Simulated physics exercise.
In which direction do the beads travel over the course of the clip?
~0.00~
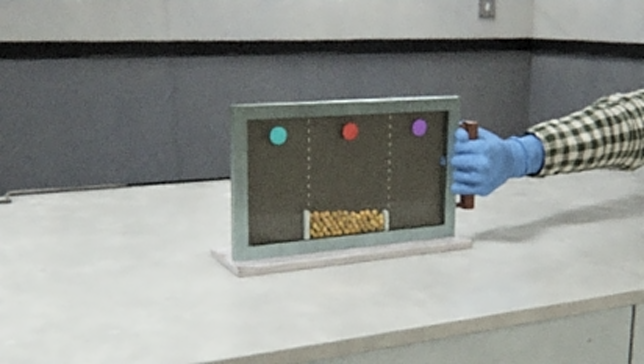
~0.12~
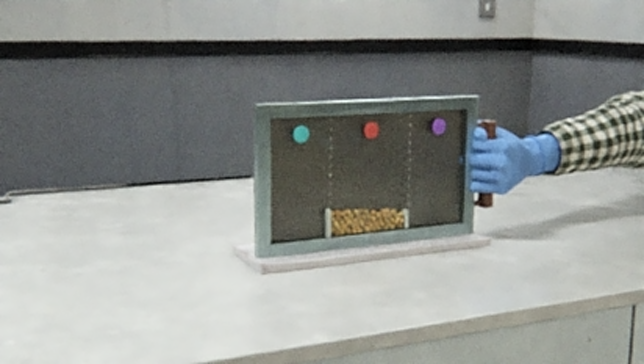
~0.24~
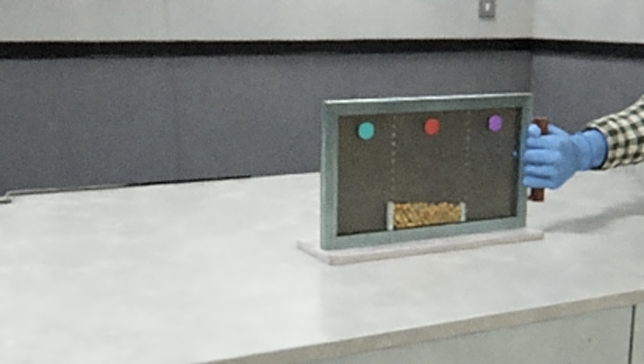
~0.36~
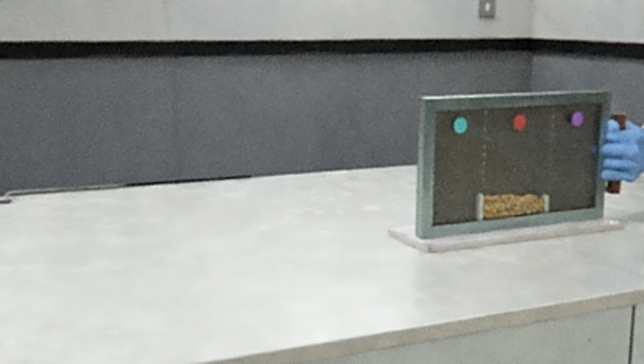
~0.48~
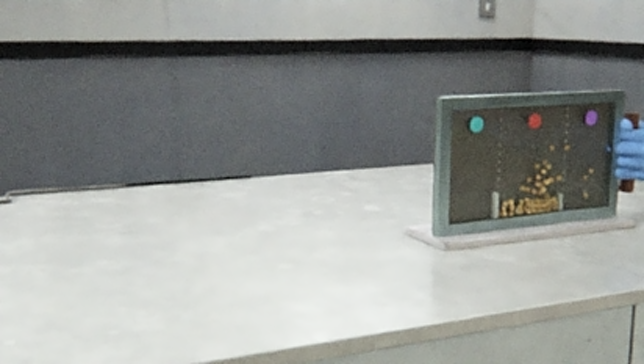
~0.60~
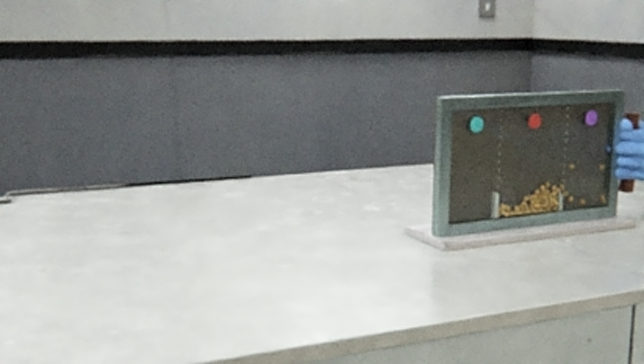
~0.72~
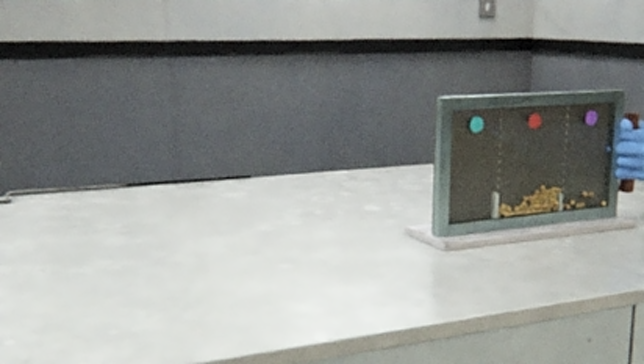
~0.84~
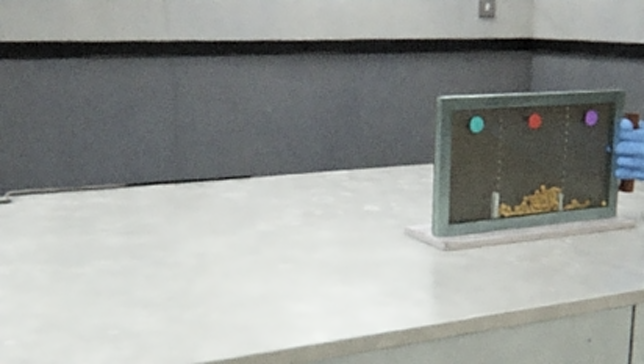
The beads travel to the right, carried along with the case and then thrown farther that way as it stops.
To begin with, a blue-gloved hand holds the handle of an upright, see-through case on a pale counter, with small tan wooden beads heaped between two short walls under the red dot. The hand moves the case to the right along the counter, and the beads ride along in their heap. As the case comes to a stop, the beads fly up and toward the right, some passing over the right-hand wall. They drop back down and settle, with most still in the red strip, a smaller share in the purple strip, and none under the turquoise dot.
